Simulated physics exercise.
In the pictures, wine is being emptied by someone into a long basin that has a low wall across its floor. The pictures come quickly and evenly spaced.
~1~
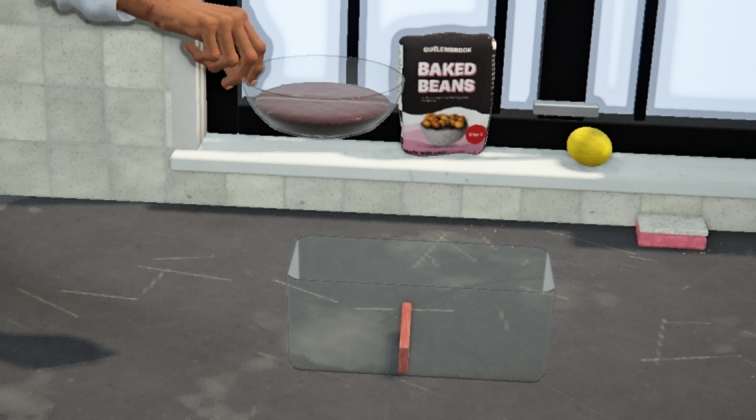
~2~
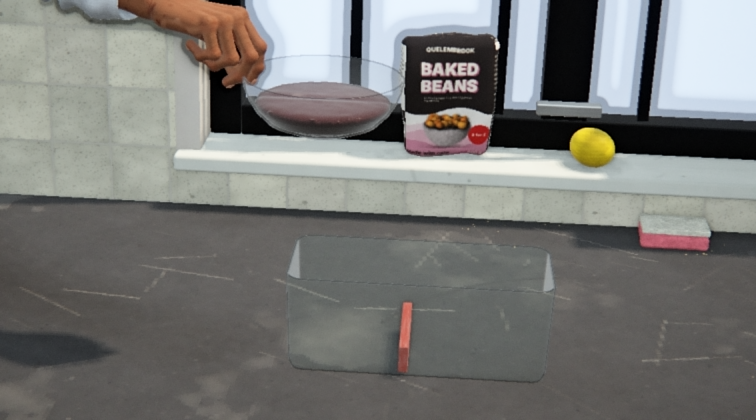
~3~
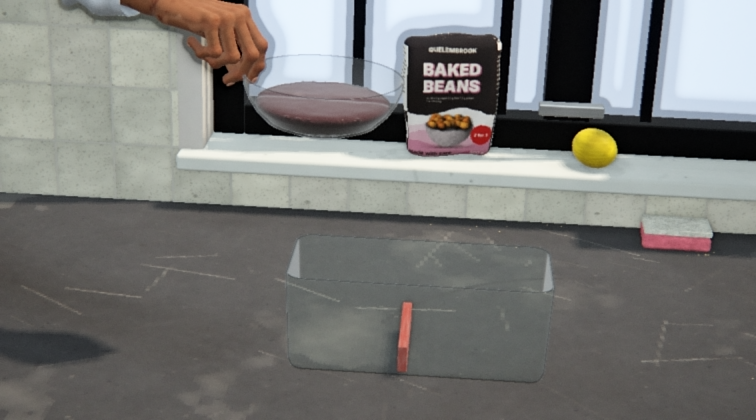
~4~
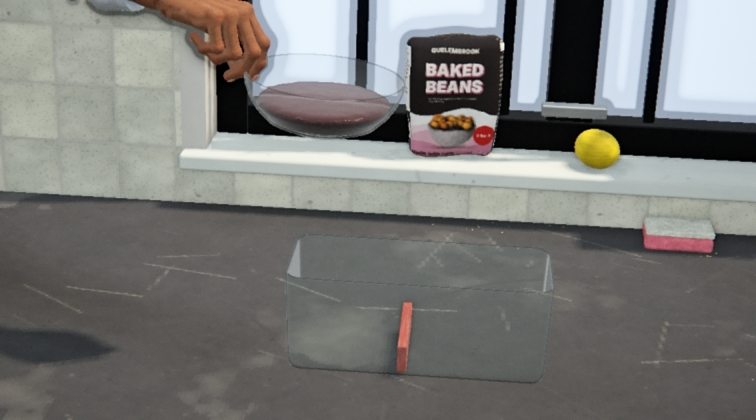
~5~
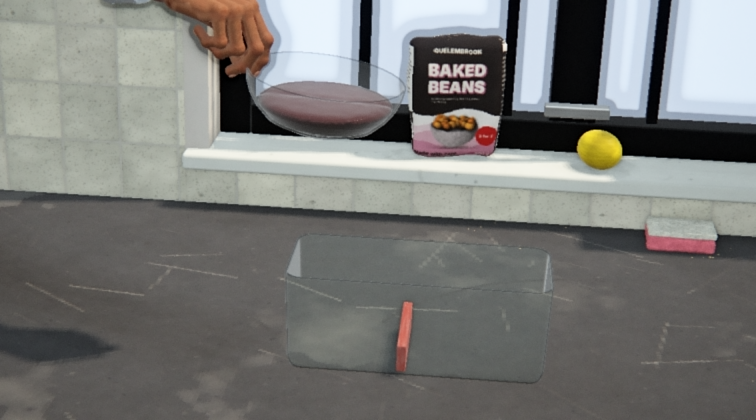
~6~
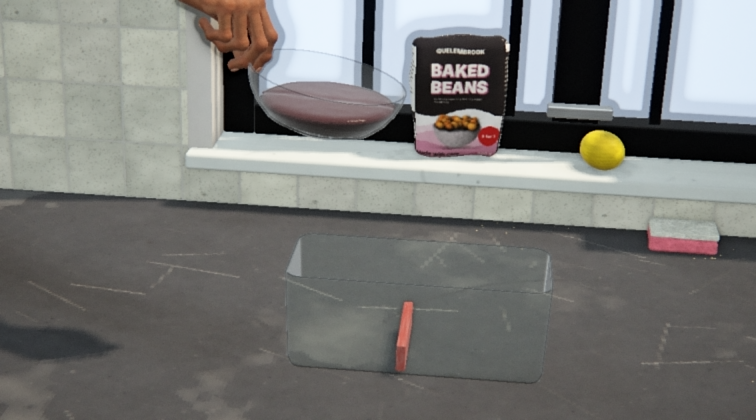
A kitchen worktop with a pale windowsill behind it is seen from the front and slightly above. A hand at the upper left holds a clear bowl of dusky purplish wine beside a black-and-pink baked beans packet and a yellow lemon, with a pink sponge at right and a clear basin with a low red wall in front. The hand tilts the bowl slightly rightward while the background drifts very slightly right.
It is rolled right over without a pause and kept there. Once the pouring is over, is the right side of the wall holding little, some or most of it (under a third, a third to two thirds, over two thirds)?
It holds most.
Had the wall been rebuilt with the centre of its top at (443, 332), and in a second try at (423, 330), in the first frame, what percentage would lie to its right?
Try 1: Some 45 %; try 2: 65 %.
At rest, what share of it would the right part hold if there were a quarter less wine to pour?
Estimate: Close to 75 per cent.
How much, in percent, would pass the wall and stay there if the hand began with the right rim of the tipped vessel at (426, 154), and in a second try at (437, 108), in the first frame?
It comes out at around 85 percent and then around 90 percent.
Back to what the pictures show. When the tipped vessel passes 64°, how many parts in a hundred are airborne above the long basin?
Roughly 45 %.
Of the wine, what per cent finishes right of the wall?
It works out to around 80 percent.
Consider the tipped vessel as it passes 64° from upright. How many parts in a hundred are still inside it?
About 40 per cent.
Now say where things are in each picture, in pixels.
The first picture shows tilt 0°; pouring edge (403, 82); surface from (254, 96) to (392, 103); the long basin's rim runs from (292, 258) to (552, 271); the wall's top is at (405, 326).
The second picture shows tilt 0°; pouring edge (403, 82); surface from (255, 96) to (392, 103).
The third picture shows tilt 2°; pouring edge (403, 84); surface from (256, 94) to (392, 104).
The fourth picture shows tilt 4°; pouring edge (404, 87); surface from (257, 93) to (393, 105).
The fifth picture shows tilt 7°; pouring edge (405, 91); surface from (258, 93) to (395, 106).
The sixth picture shows tilt 10°; pouring edge (405, 96); surface from (261, 93) to (397, 107).
A moment on, the tilt is 64° and 39 per cent is still to pour, 0 is left of the wall and 18 right of it.
Next, the tilt is 103° and 0 per cent is still to pour, 16 is left of the wall and 80 right of it.
Then the tilt is 115° and 0 per cent is still to pour, 19 is left of the wall and 80 right of it.
Later the tilt is 115° and 0 per cent is still to pour, 20 is left of the wall and 79 right of it.
At rest 20 per cent lies left of the wall, 79 right of it and 1 outside.
